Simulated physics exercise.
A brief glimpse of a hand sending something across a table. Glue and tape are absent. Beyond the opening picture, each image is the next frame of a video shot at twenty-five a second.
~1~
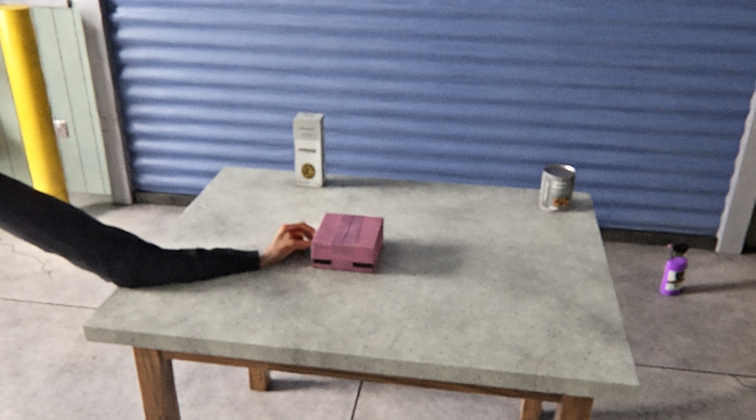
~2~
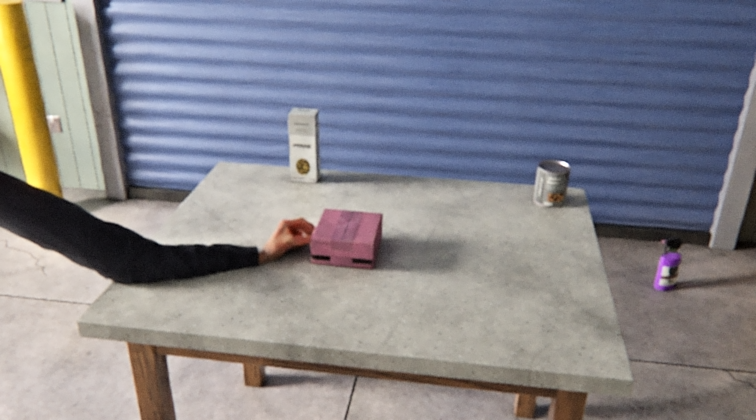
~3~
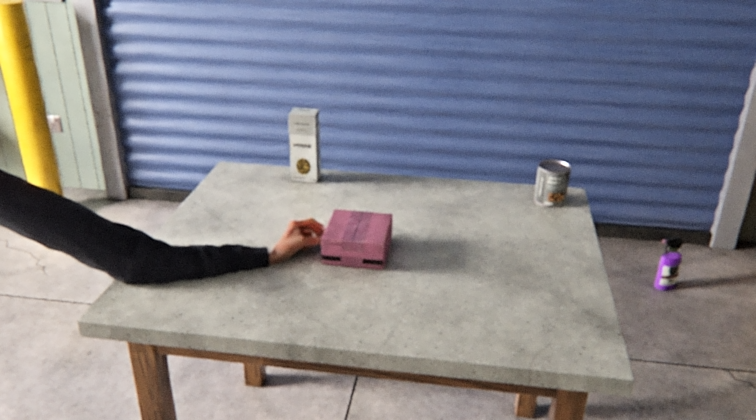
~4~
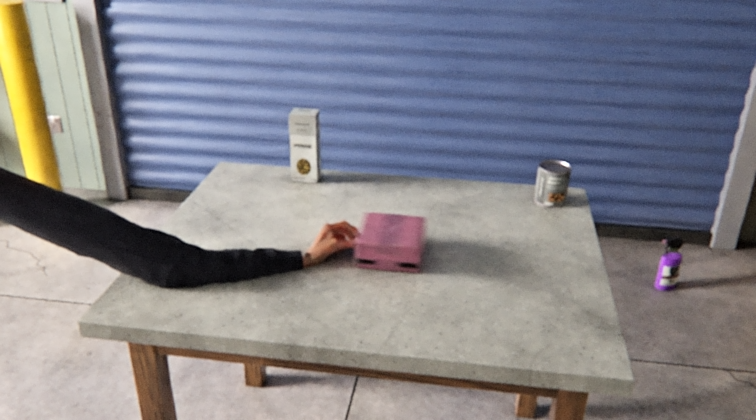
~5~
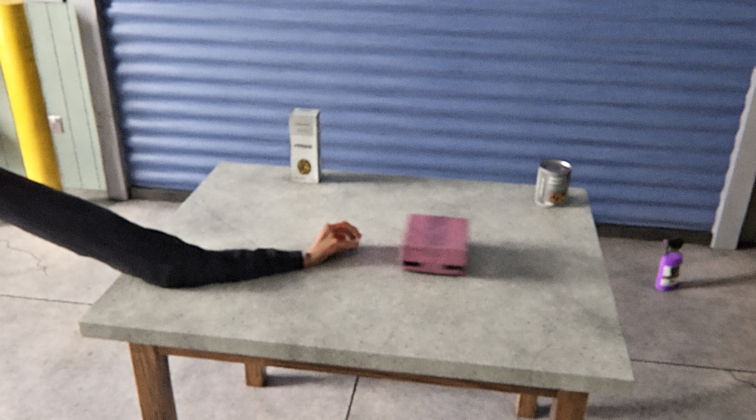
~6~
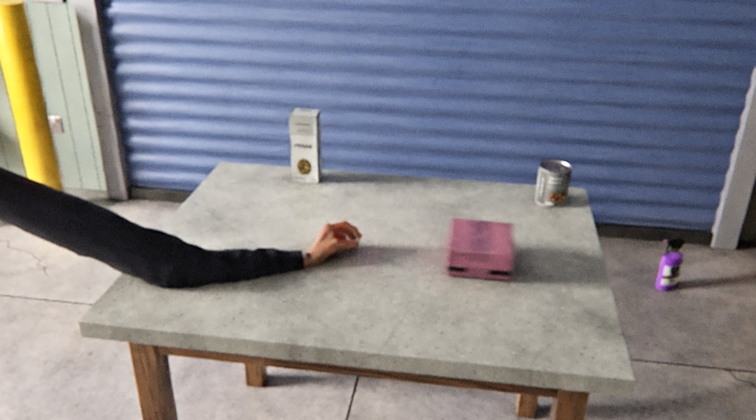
A pink box sliding rightward across a gray table as a dark-sleeved hand pushes it, then stays behind while the box moves on.
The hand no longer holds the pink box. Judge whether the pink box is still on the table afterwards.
See, the table has lost it at the end.
Then, 0.30 s past the last view, pink box now off the table.
Then, 0.50 s past the last view, things are still on the move.
Finally, off the table, pink box.
